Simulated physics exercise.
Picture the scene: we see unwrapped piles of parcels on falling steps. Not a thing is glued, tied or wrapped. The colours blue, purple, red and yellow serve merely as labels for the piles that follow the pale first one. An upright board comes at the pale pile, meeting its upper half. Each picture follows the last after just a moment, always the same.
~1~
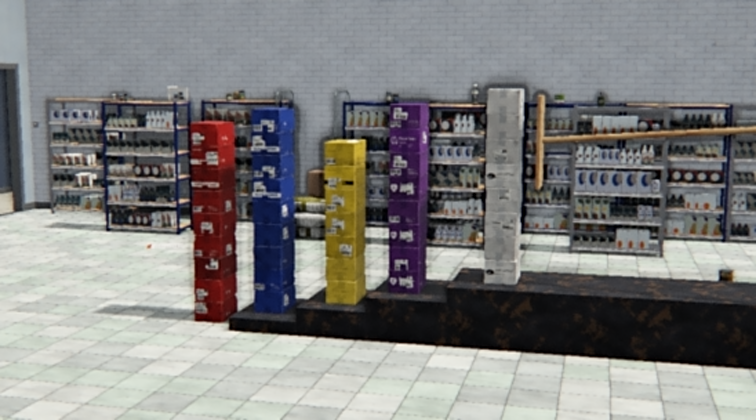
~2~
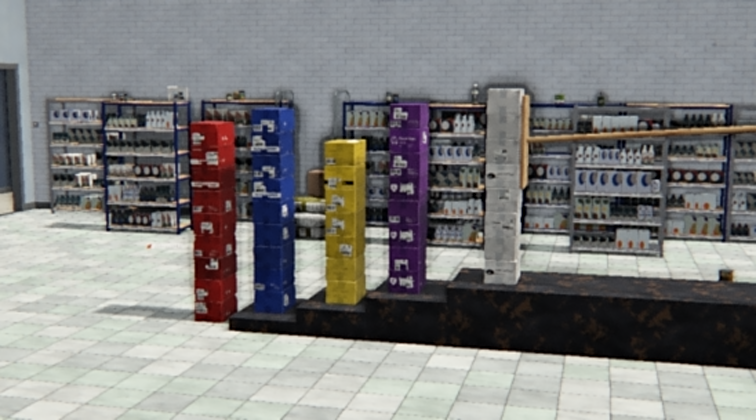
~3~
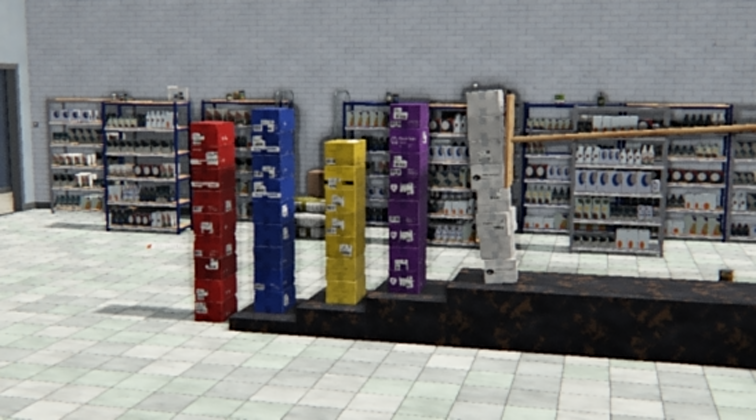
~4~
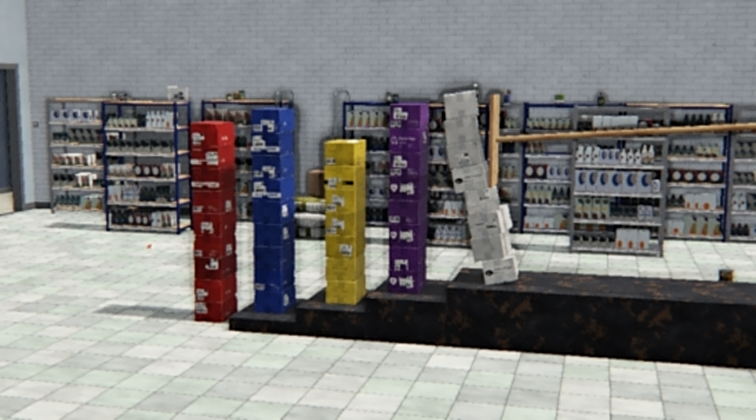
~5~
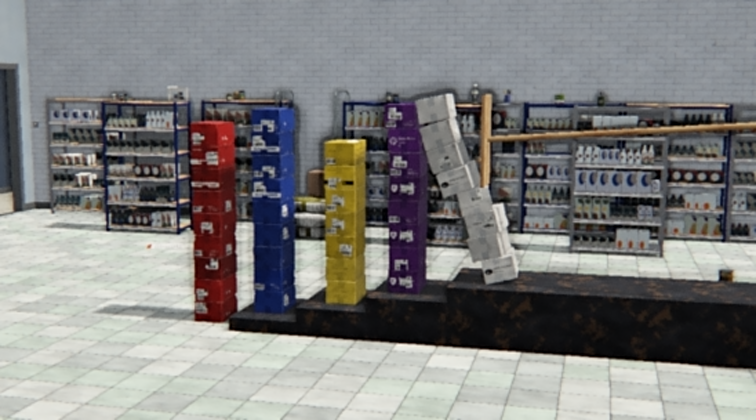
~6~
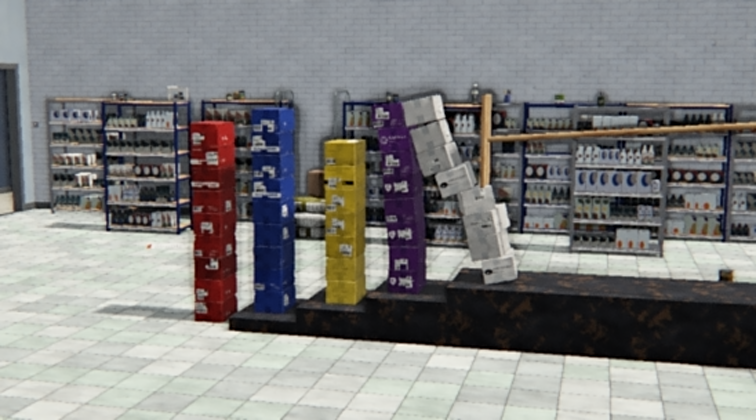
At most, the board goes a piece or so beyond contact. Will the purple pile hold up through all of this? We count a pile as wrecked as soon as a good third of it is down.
No, it topples.
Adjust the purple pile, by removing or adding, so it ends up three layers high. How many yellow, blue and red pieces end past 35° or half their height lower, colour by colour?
By colour, I'd count yellow 7, blue 9, red 8.
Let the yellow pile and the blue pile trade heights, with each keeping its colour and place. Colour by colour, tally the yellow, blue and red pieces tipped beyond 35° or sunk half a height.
It comes to yellow 8, then blue 6, then red 9.
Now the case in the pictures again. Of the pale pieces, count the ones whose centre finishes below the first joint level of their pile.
I make it 5 all told.
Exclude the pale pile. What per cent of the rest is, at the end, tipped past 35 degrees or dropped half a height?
Roughly 90 percent of the pieces.
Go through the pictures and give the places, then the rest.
In the first frame (each place is the centre of the face we see best), board (539, 130) not yet touching; top purple parcel (405, 116); top yellow parcel (339, 154); the others all in place.
The second frame shows board (523, 130) not yet touching; top purple parcel (405, 116).
The third frame shows board (507, 129) pushing, top of the pale pile leaning a little; top purple parcel (405, 116); the others all in place.
The fourth frame shows board (491, 129) pushing, top of the pale pile leaning a little; top purple parcel (405, 116); the others all in place.
The fifth frame shows board (483, 129) stopped, top of the pale pile leaning a little; top purple parcel (399, 116) moved a little; one has shifted.
The sixth frame shows board (483, 129) stopped, top of the pale pile leaning a little; top purple parcel (387, 116) tilted barely; top blue parcel (265, 121); steepest lean, the parcel at (398, 187); 6 have shifted.
Just after the last frame, 4 of the pale pile down; 2 of the 8 purple parcels down (2 of 33 in all colours); top purple parcel tilted barely, half its height lower; top yellow parcel tilted clearly.
A moment on, 4 of the pale pile down; 6 of the 8 purple parcels down (12 of 33 in all colours); top purple parcel tilted steeply, some three heights lower; top blue parcel tilted clearly, half its height lower.
Further on, 4 of the pale pile down; 6 of the 8 purple parcels down (29 of 33 in all colours); top purple parcel tilted clearly, some six heights lower; top red parcel on its side.
When it is over, 4 of the pale pile down; 6 of the 8 purple parcels down (29 of 33 in all colours); top purple parcel tilted a little, some six heights lower; top red parcel upside down. In pixels of the last frame, middles, top purple parcel near (203, 252).
